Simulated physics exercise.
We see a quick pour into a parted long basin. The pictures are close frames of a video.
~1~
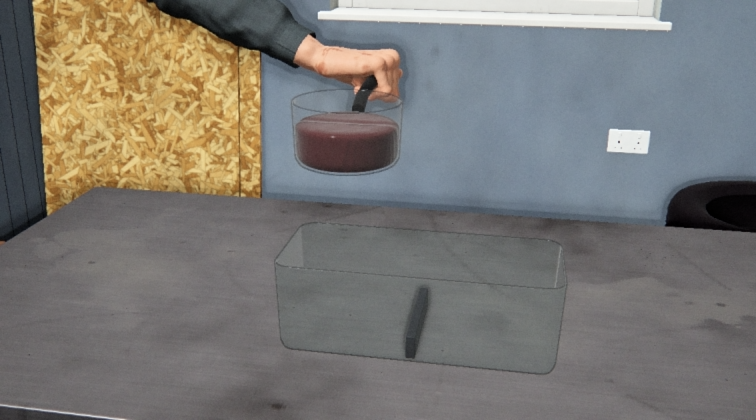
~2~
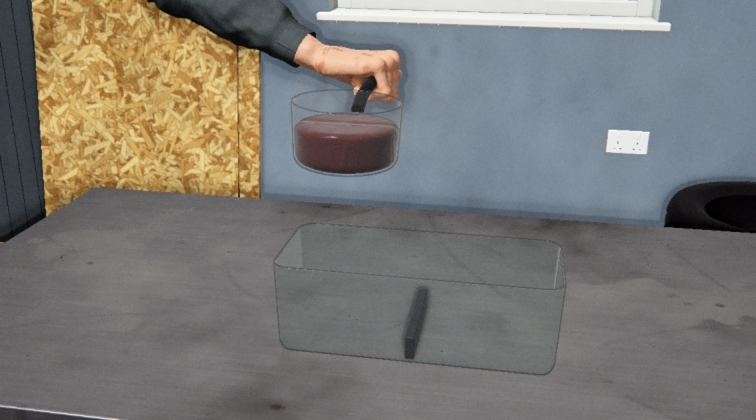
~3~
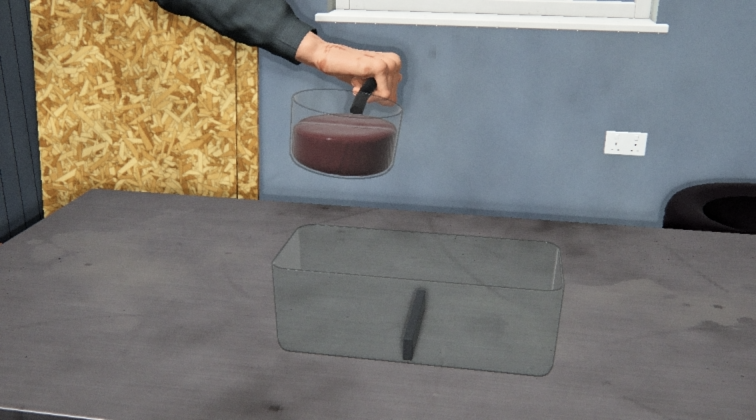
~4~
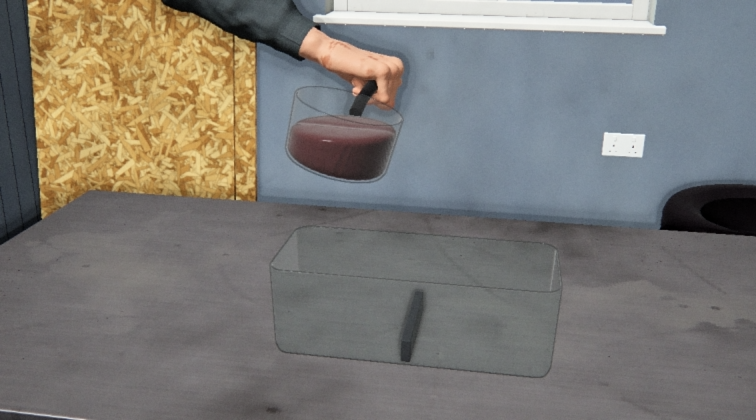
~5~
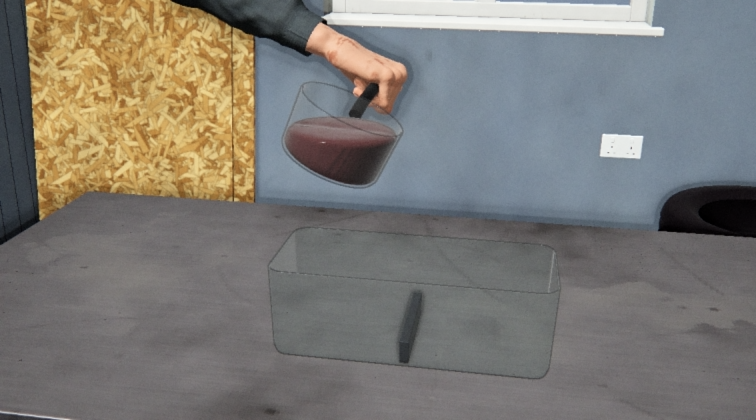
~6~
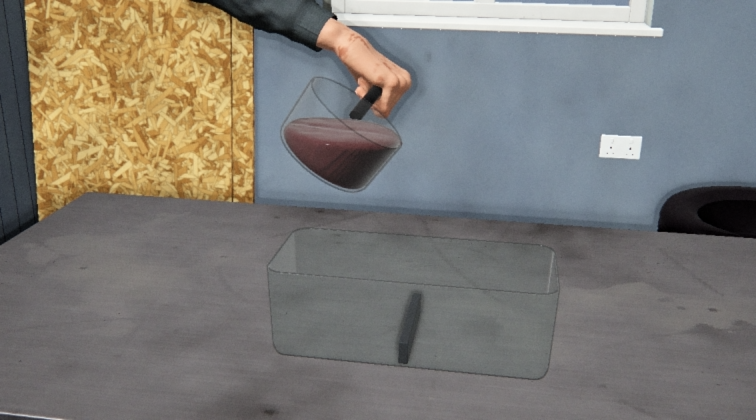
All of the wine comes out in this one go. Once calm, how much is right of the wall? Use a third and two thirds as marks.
It comes to above two thirds.
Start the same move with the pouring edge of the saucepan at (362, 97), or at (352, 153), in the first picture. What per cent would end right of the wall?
Near 35 % and 10 %.
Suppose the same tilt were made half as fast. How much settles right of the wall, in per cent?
About 85 per cent.
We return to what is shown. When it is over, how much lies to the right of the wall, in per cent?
Some 85 per cent.
A moment on, the saucepan is tipped on its side and 38 per cent is still to pour, 0 is left of the wall and 19 right of it.
Next, the saucepan is tipped right over and 10 per cent is still to pour, 11 is left of the wall and 68 right of it.
Then the saucepan is tipped right over and 2 per cent is still to pour, 11 is left of the wall and 84 right of it.
Later the saucepan is tipped right over and 0 per cent is still to pour, 12 is left of the wall and 87 right of it.
Finally, 13 per cent lies left of the wall, 86 right of it and 0 outside.
